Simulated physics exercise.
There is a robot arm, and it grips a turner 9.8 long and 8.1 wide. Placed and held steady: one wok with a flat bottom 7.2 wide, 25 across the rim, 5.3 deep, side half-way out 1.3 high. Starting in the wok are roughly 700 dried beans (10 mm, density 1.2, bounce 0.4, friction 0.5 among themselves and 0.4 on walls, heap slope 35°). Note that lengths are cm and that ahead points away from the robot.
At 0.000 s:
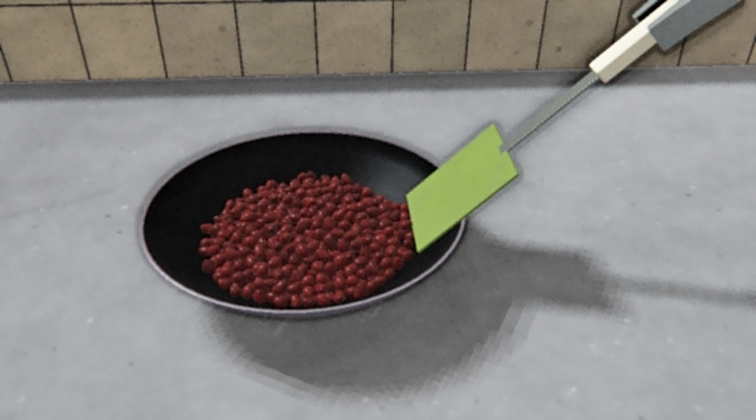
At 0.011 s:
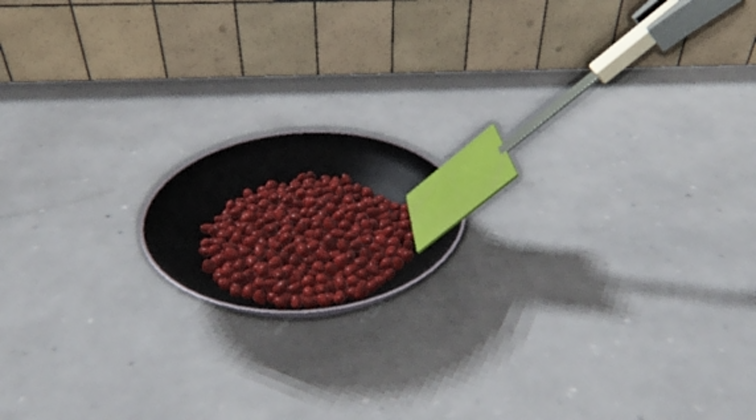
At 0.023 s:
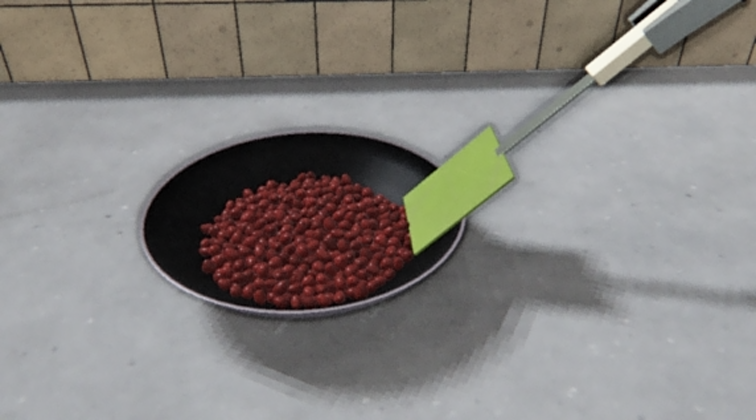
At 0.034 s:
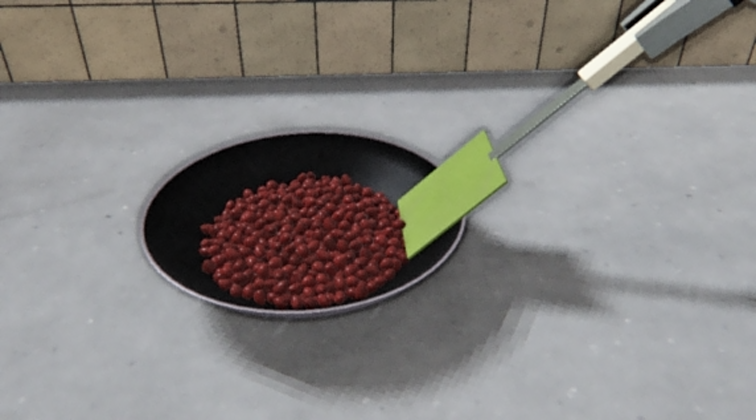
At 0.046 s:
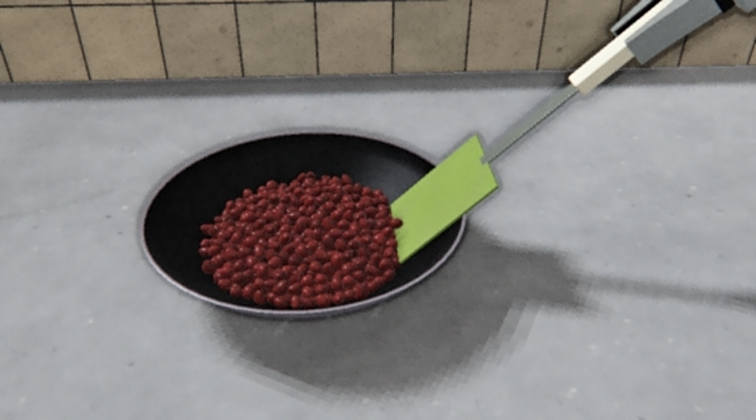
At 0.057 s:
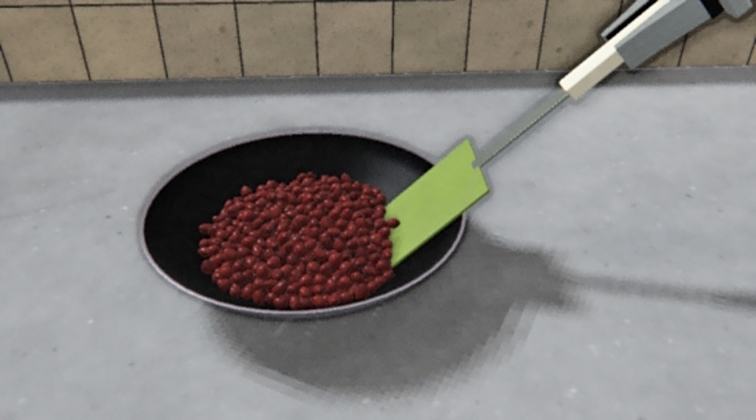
A green turner held by a robot arm slid slowly a short way left and slightly down into the black wok, nudging the right edge of the heap of dark red beans slightly inward.
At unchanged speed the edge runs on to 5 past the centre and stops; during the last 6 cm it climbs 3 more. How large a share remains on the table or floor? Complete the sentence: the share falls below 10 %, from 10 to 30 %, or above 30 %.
The share falls below 10 %.
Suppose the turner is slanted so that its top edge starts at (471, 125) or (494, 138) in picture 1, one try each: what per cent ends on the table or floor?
Some 10 and 5 per cent.
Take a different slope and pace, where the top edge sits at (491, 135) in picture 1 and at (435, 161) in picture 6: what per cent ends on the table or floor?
Near 30 in a hundred.
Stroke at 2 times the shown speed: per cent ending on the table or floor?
Near 25 in a hundred.
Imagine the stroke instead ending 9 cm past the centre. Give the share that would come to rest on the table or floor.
It would come to roughly 35 percent.
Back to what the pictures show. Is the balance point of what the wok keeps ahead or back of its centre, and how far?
Roughly 5.0 cm ahead of the centre.
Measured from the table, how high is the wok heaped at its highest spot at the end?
It reaches roughly 7.5 cm.
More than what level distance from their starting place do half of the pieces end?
It comes to some 5 cm.
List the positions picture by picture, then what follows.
In the first frame, turner top edge at (506, 148), sloping 44°; upper third of the load around (307, 225), from x 205 to 410, top at y 180; 702 in the wok.
In the second frame, turner top edge at (505, 148), sloping 44°; upper third of the load around (308, 225), from x 205 to 410, top at y 180.
In the third frame, turner top edge at (502, 150), sloping 44°; upper third of the load around (308, 225), from x 205 to 410, top at y 180.
In the fourth frame, turner top edge at (495, 154), sloping 44°; upper third of the load around (307, 225), from x 205 to 405, top at y 180.
In the fifth frame, turner top edge at (487, 159), sloping 44°; upper third of the load around (307, 225), from x 205 to 405, top at y 180.
In the sixth frame, turner top edge at (478, 163), sloping 44°; upper third of the load around (304, 223), from x 205 to 400, top at y 180; 702 in the wok.
By 0.13 s, sloping 44°, highest piece 5 above the table; 702 in the wok.
By 0.21 s, sloping 44°, highest piece 7 above the table; 701 in the wok, 1 on the blade or in flight.
By 0.44 s, sloping 44°, highest piece 7 above the table; 688 in the wok, 11 on the table or floor, 3 on the blade or in flight.
By 1.49 s, sloping 44°, highest piece 7 above the table; 687 in the wok, 15 on the table or floor.
Final count, 687 in the wok, 15 on the table or floor. That is 2 % on the table or floor.
